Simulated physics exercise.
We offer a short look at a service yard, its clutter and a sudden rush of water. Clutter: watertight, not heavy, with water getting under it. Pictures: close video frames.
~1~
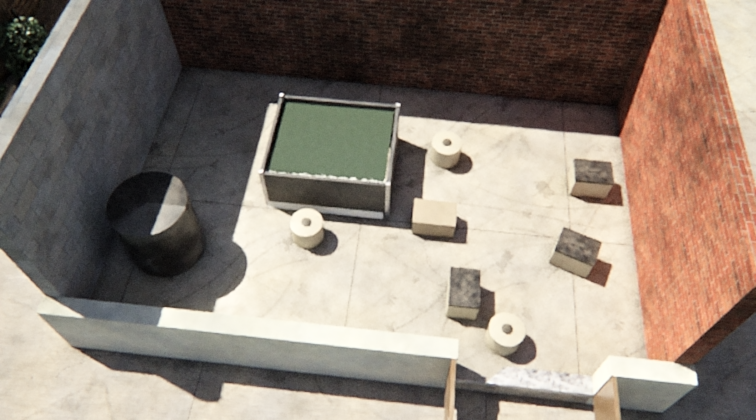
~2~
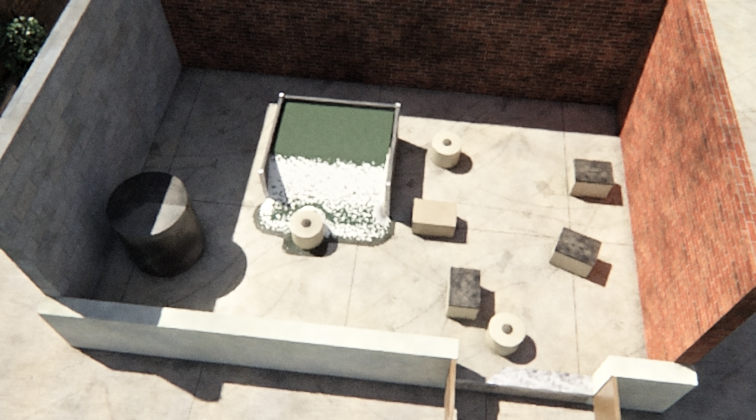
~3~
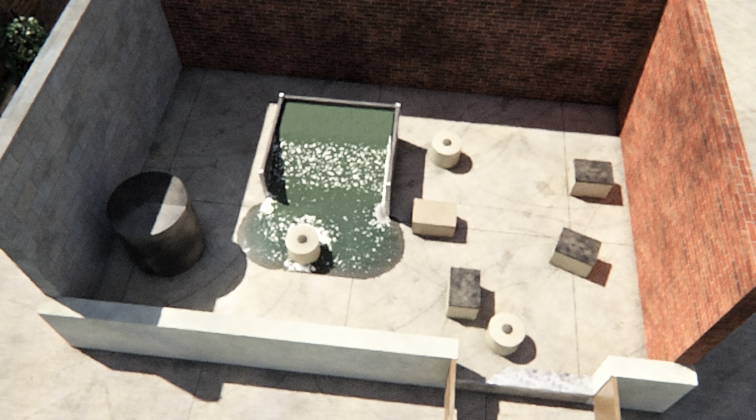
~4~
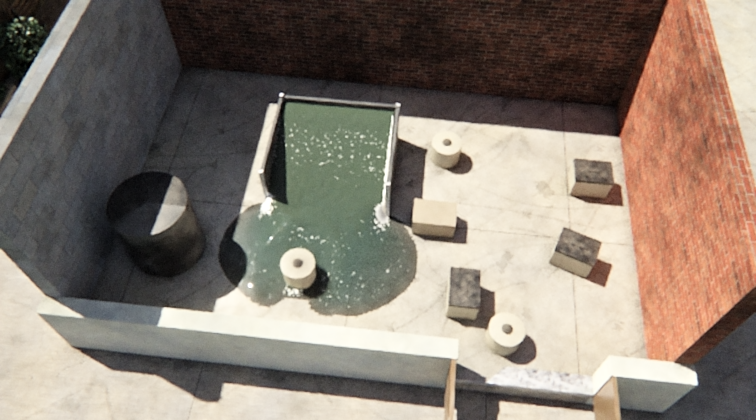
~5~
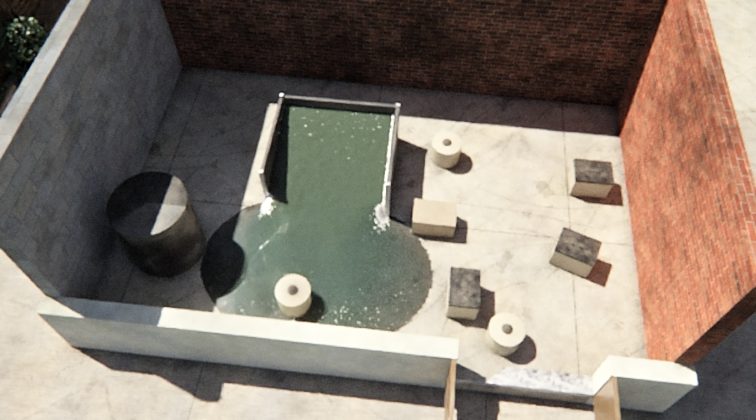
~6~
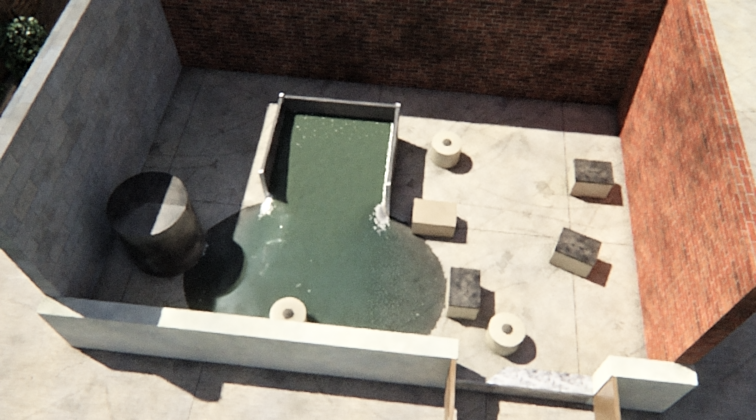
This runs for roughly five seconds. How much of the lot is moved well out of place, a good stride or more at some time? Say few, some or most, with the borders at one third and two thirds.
Some.
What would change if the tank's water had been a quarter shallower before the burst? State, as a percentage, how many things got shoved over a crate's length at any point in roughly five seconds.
By my count, 40 %.
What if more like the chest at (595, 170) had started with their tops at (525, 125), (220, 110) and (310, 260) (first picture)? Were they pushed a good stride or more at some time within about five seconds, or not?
Stays put, stays put, shoved clear.
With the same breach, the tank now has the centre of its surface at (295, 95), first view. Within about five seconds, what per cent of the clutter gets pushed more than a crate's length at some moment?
Estimate: Near 60 per cent of them.
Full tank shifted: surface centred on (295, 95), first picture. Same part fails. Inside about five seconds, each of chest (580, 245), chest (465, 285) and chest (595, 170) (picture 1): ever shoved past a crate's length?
Item one not displaced far, item two travelled far enough, item three not displaced far.
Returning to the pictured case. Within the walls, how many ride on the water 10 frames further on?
Number: 1.
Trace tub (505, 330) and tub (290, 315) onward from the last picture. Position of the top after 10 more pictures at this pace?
Roughly at (577, 311) and (260, 264).
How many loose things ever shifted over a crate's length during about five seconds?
Count: 3.
A moment on, 1 of 7 are well off their spots; 1 afloat.
Next, 2 of 7 are well off their spots; 1 afloat.
Later, 3 of 7 are well off their spots; 1 afloat.
In the end, 3 of 7 are well off their spots, and 3 have been at some point; 0 afloat.
